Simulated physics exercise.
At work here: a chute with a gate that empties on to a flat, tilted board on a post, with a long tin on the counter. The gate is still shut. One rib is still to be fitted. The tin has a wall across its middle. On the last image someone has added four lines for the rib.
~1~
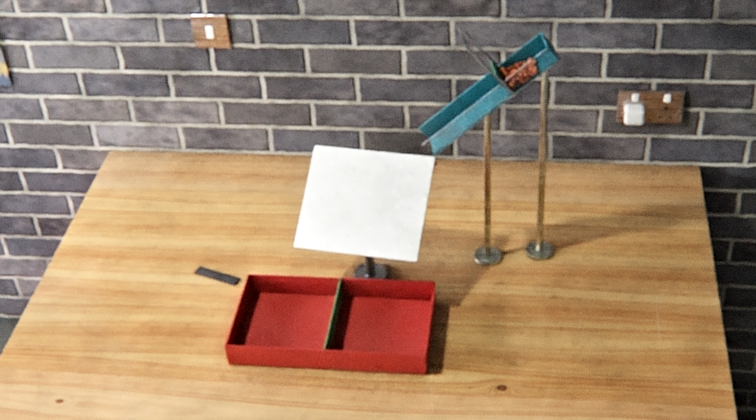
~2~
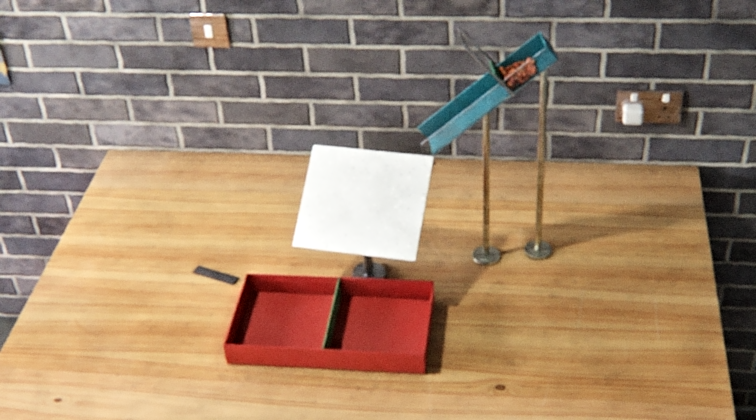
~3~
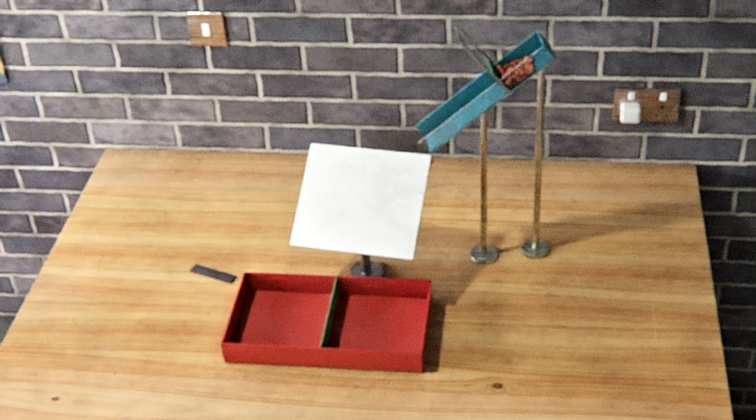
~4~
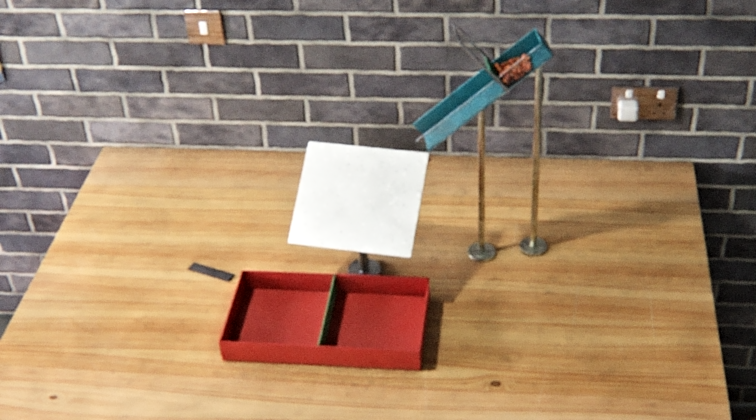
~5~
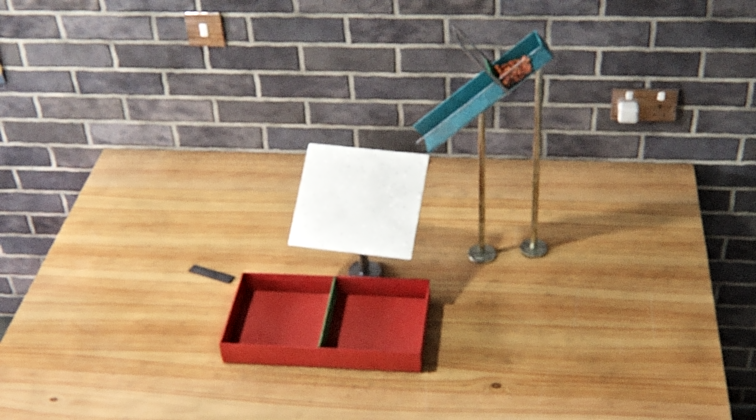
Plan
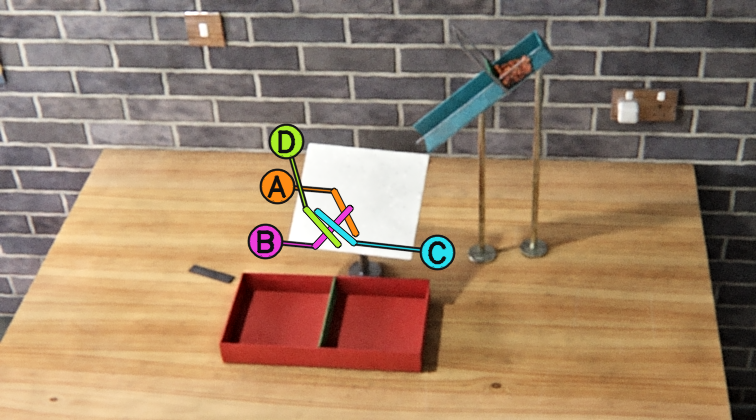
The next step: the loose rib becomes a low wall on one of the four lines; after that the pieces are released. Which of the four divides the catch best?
Best: B.
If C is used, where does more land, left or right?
More lands on the right.
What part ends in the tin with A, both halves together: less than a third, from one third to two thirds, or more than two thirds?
Line A gives more than two thirds.
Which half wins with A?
Right.
On the marked copy, line A from (334, 191) to (355, 233); line B from (350, 208) to (315, 246); line C from (317, 211) to (353, 242); line D from (306, 209) to (338, 244).
Choosing A, of what is caught, only a few in the left half, all but a few in the right.
Choosing B, of what is caught, close to half in the left half, close to half in the right.
Choosing C, of what is caught, a small share in the left half, all but a few in the right.
Choosing D, of what is caught, a small share in the left half, the bulk in the right.
